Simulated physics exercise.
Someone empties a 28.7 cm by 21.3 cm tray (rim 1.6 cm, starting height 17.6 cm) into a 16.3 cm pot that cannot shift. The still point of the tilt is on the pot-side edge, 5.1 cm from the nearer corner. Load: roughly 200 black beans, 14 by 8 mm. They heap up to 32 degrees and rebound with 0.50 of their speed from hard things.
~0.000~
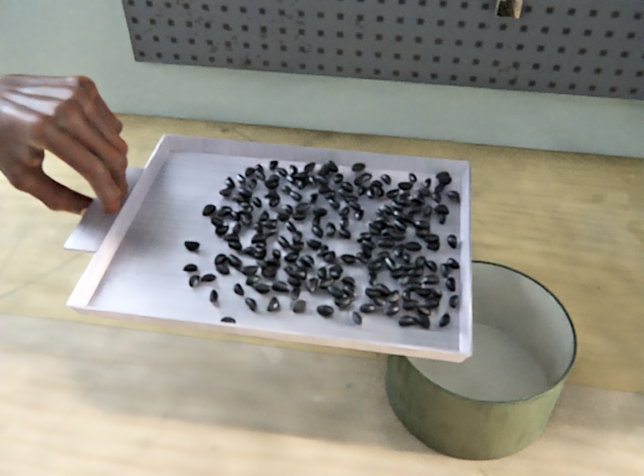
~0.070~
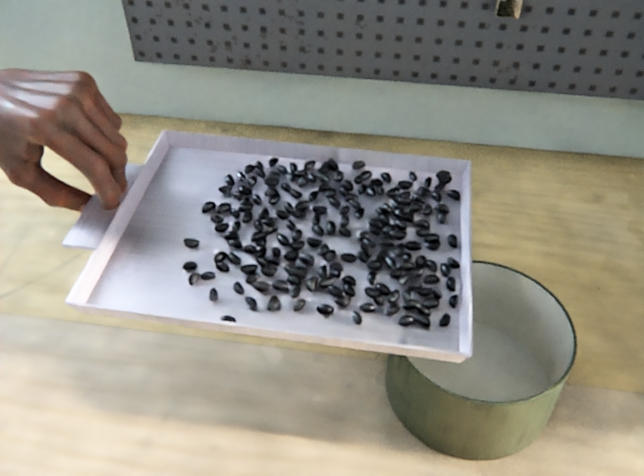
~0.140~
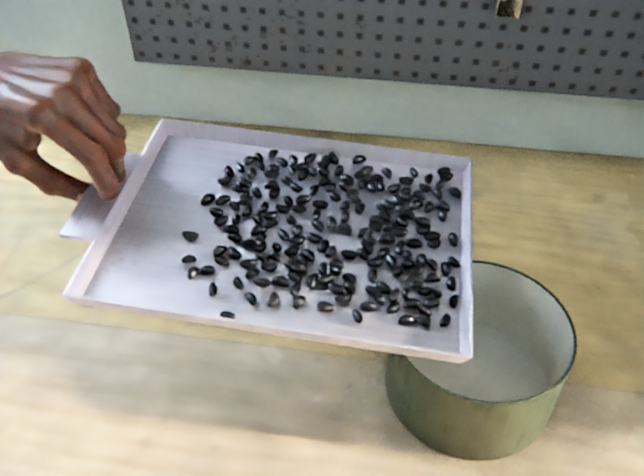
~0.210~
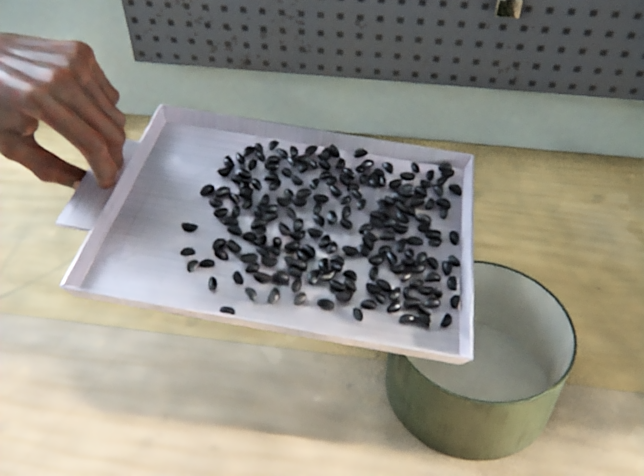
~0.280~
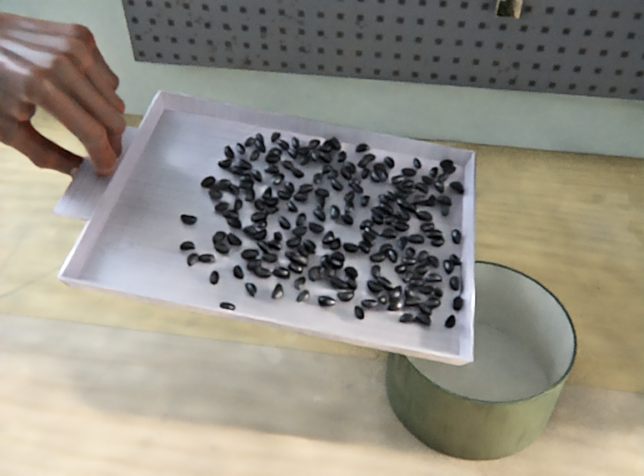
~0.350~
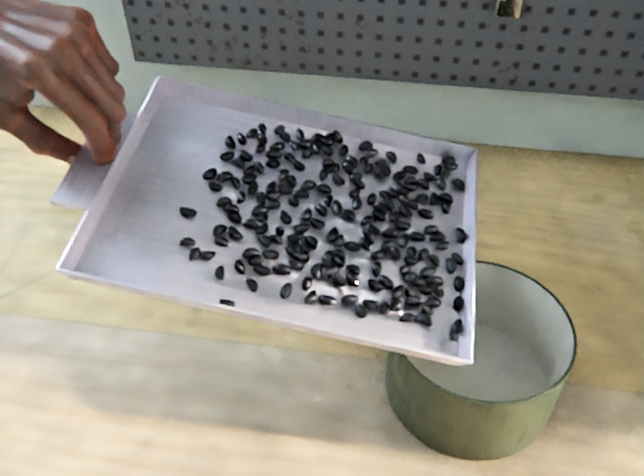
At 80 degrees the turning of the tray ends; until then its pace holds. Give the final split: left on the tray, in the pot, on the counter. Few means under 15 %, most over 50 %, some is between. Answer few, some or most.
Tray few, pot some, counter most.
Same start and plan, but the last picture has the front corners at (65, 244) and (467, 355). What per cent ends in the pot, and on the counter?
Pot 45, counter 55.
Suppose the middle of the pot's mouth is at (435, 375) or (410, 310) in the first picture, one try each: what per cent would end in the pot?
About 90 and 0 per cent.
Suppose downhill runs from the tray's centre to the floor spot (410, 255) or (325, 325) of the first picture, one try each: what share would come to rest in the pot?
Some 70 and 0 per cent.
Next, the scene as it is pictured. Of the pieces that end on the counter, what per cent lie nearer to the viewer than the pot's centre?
Roughly 100 per cent.
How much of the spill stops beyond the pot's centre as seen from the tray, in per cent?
About 60 per cent.
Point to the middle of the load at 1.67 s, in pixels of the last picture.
At about (468, 299).
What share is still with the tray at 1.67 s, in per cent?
About 85 per cent.
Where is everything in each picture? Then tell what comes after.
The first picture shows tray tilt 0 degrees, front corners at (76, 300) and (464, 348); middle of the pieces at (331, 229); pot at (482, 325).
The second picture shows tray tilt 1 degrees, front corners at (75, 298) and (464, 348); middle of the pieces at (331, 227).
The third picture shows tray tilt 3 degrees, front corners at (73, 290) and (464, 350), lowest corner right front; middle of the pieces at (332, 223).
The fourth picture shows tray tilt 6 degrees, front corners at (70, 282) and (465, 351), lowest corner right front; middle of the pieces at (333, 218).
The fifth picture shows tray tilt 9 degrees, front corners at (68, 273) and (465, 353), lowest corner right front; middle of the pieces at (335, 213).
The sixth picture shows tray tilt 12 degrees, front corners at (66, 265) and (466, 355), lowest corner right front; middle of the pieces at (338, 208); pot at (482, 325). Its pace works out near 40 degrees a second.
Then, at 1.14 s, tilt 43 degrees; the tray holds 100 %, the pot 0 %.
After 1.67 s, tilt 65 degrees; the tray holds 85 %, the pot 0 %.
After 2.26 s, tilt 80 degrees; the tray holds 5 %, the pot 25 %.
In the end, at 3.4 s, tray 0 %, pot 25 %, counter 75 %.
